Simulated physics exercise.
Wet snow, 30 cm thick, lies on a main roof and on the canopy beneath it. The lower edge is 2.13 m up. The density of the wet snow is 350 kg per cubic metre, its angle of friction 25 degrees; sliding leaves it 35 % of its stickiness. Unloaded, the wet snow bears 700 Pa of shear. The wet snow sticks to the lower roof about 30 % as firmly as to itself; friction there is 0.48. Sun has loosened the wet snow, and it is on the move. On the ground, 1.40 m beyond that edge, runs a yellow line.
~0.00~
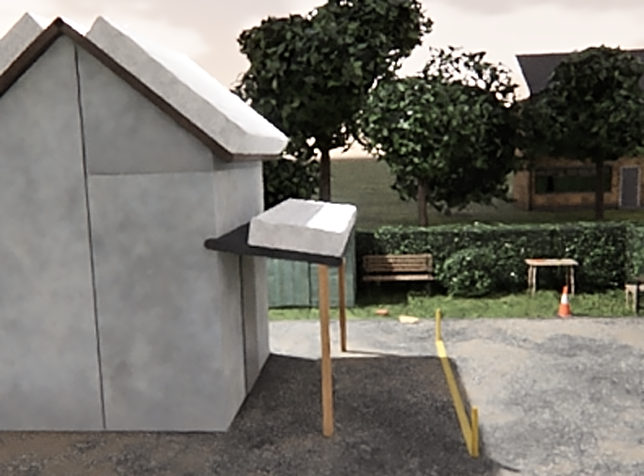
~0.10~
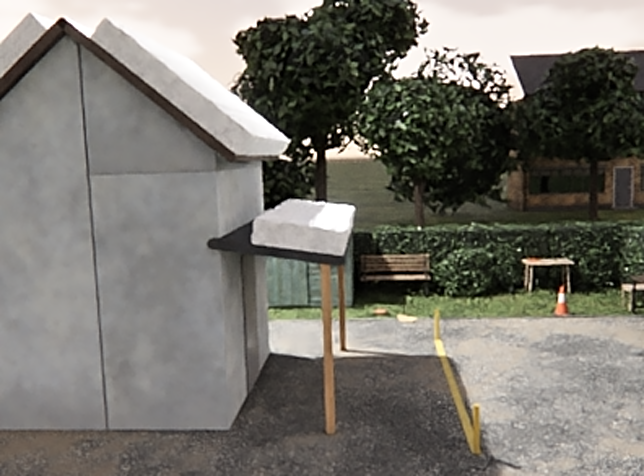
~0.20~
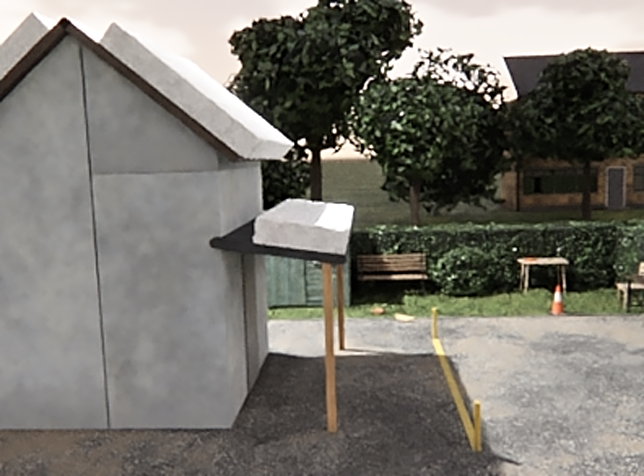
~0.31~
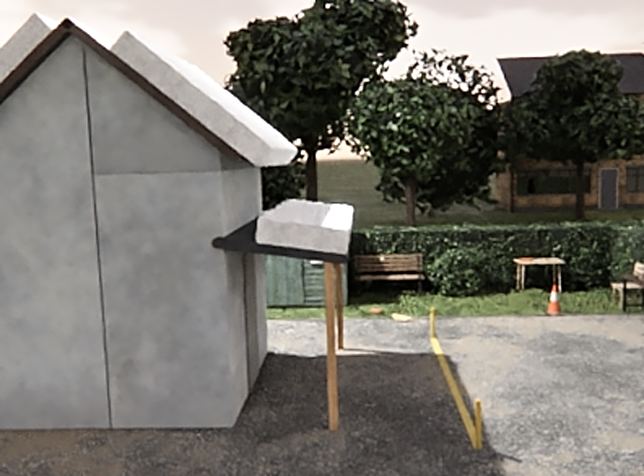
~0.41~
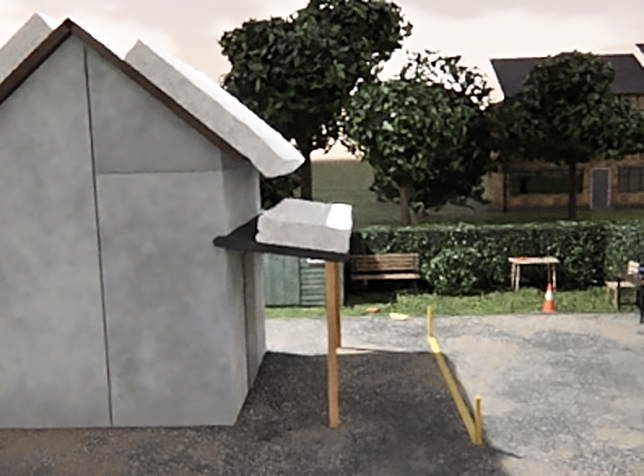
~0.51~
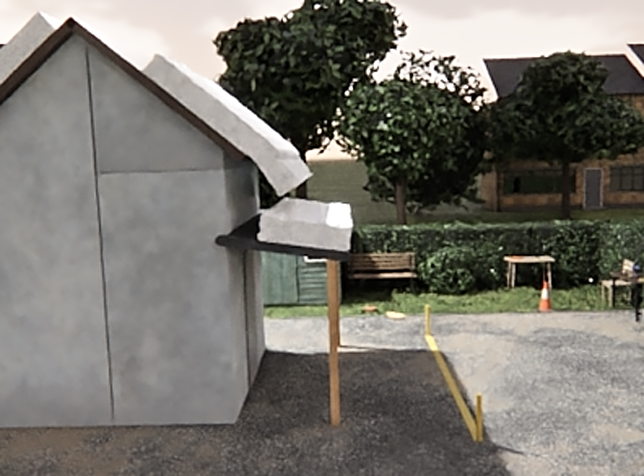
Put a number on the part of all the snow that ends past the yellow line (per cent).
It comes to some 42 %.
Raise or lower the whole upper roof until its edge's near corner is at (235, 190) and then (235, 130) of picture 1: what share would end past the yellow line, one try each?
In that order: 20 %, 50 %.
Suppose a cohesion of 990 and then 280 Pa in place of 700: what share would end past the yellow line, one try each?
In that order: 35 %, 45 %.
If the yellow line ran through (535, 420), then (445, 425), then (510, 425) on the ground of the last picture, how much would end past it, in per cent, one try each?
In turn about 22 %, 50 %, 30 %.
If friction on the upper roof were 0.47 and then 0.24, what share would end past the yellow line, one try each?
In that order: 20 %, 35 %.
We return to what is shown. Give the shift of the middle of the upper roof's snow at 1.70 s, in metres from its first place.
About 4.6 m.
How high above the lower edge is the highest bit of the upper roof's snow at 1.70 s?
Roughly 0.5 m.
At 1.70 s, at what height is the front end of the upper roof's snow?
Some 0.0 m.
After 1.06 s, none is below the lower edge and 0 % is past the line.
After 1.70 s, 68 % is below the lower edge and 33 % is past the line.
After 2.35 s, 72 % is below the lower edge and 42 % is past the line.
After 3.00 s, 72 % is below the lower edge and 42 % is past the line.
After 3.10 s, 72 % is below the lower edge and 42 % is past the line.
